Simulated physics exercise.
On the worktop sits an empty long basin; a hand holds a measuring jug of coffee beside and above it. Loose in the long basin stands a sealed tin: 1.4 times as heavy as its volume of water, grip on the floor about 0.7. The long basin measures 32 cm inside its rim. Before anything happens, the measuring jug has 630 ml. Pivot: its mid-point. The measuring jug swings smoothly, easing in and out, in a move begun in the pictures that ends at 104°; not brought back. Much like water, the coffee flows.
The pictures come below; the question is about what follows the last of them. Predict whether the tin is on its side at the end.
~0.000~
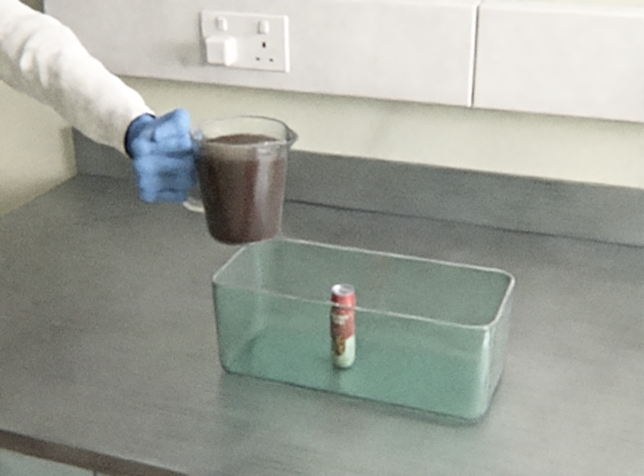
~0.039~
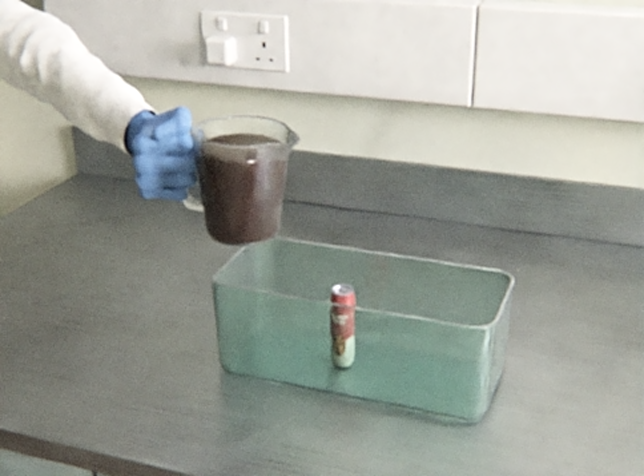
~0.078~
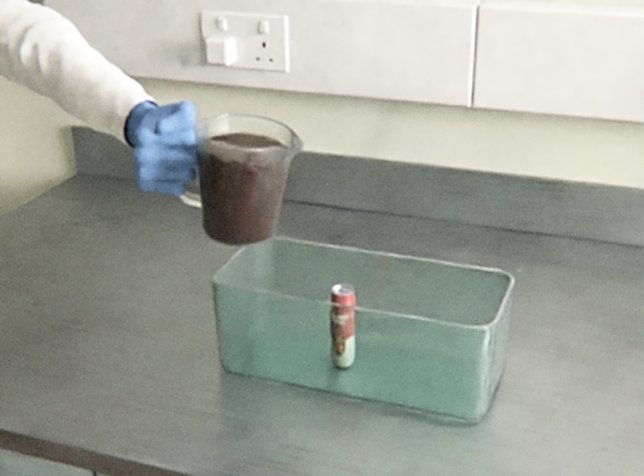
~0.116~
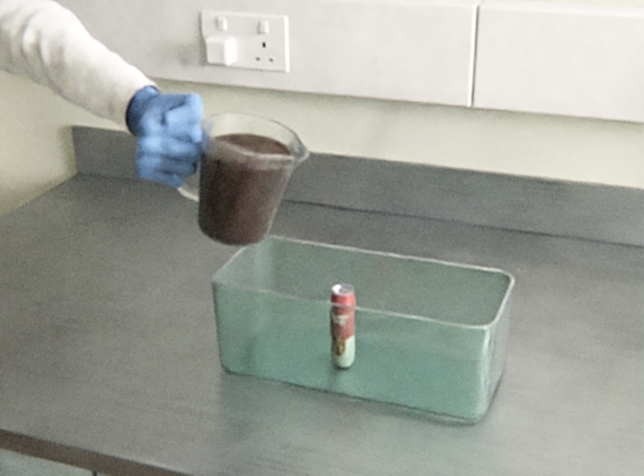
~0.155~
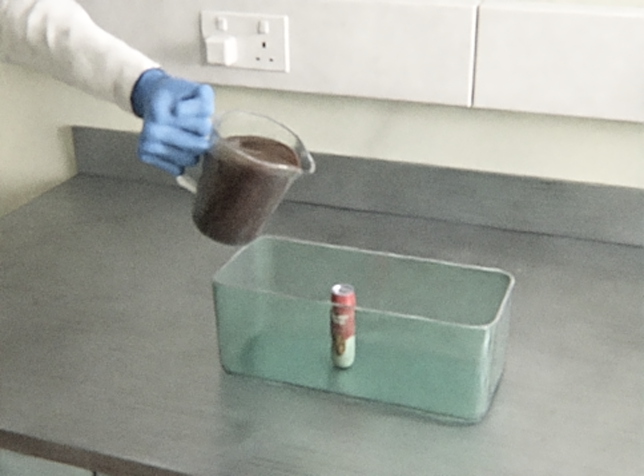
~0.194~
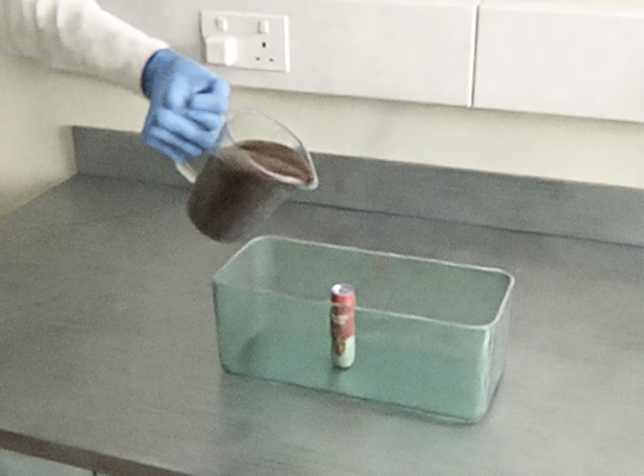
It goes down.
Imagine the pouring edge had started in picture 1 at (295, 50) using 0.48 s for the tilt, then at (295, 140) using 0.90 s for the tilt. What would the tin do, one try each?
Trial 1 - tin stays standing; trial 2 - tin tips.
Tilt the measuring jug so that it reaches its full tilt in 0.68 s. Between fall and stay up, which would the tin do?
Then the tin tumbles.
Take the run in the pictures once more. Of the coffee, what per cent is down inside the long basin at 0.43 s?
The basin holds roughly 36 in a hundred parts at that moment.
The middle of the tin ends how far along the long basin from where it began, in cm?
11.0 cm.
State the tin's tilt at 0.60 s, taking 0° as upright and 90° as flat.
I'd say it is close to 0 degrees off upright.
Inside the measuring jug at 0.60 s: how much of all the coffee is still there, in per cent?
12 %.
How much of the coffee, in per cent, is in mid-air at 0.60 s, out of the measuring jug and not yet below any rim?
Near 7 in a hundred.
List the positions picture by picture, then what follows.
In the first picture, it leans 0°; its right rim is at (297, 139); the coffee meets the walls at (203, 141) and (285, 150); the long basin's rim runs from (233, 259) to (504, 301); the tin's top is at (343, 293).
In the second picture, it leans 2°; its right rim is at (299, 141); the coffee meets the walls at (204, 140) and (286, 151).
In the third picture, it leans 7°; its right rim is at (303, 146); the coffee meets the walls at (207, 138) and (288, 154).
In the fourth picture, it leans 14°; its right rim is at (308, 156); the coffee meets the walls at (211, 137) and (294, 158).
In the fifth picture, it leans 25°; its right rim is at (313, 170); the coffee meets the walls at (213, 151) and (302, 164).
In the sixth picture, it leans 37°; its right rim is at (316, 186); the coffee meets the walls at (209, 165) and (309, 171).
Then, 0.43 s in, the tilt is 101° and 48 per cent is still to pour; the tin stands where it began.
Then, 0.60 s in, the tilt is 104° and 11 per cent is still to pour; the tin stands 2 cm from where it began.
Then, 0.78 s in, the tilt is 104° and 1 per cent is still to pour; the tin leans 36°.
Then, 0.98 s in, the tilt is 104° and 0 per cent is still to pour; the tin lies on its side.
Finally, the tin lies on its side.
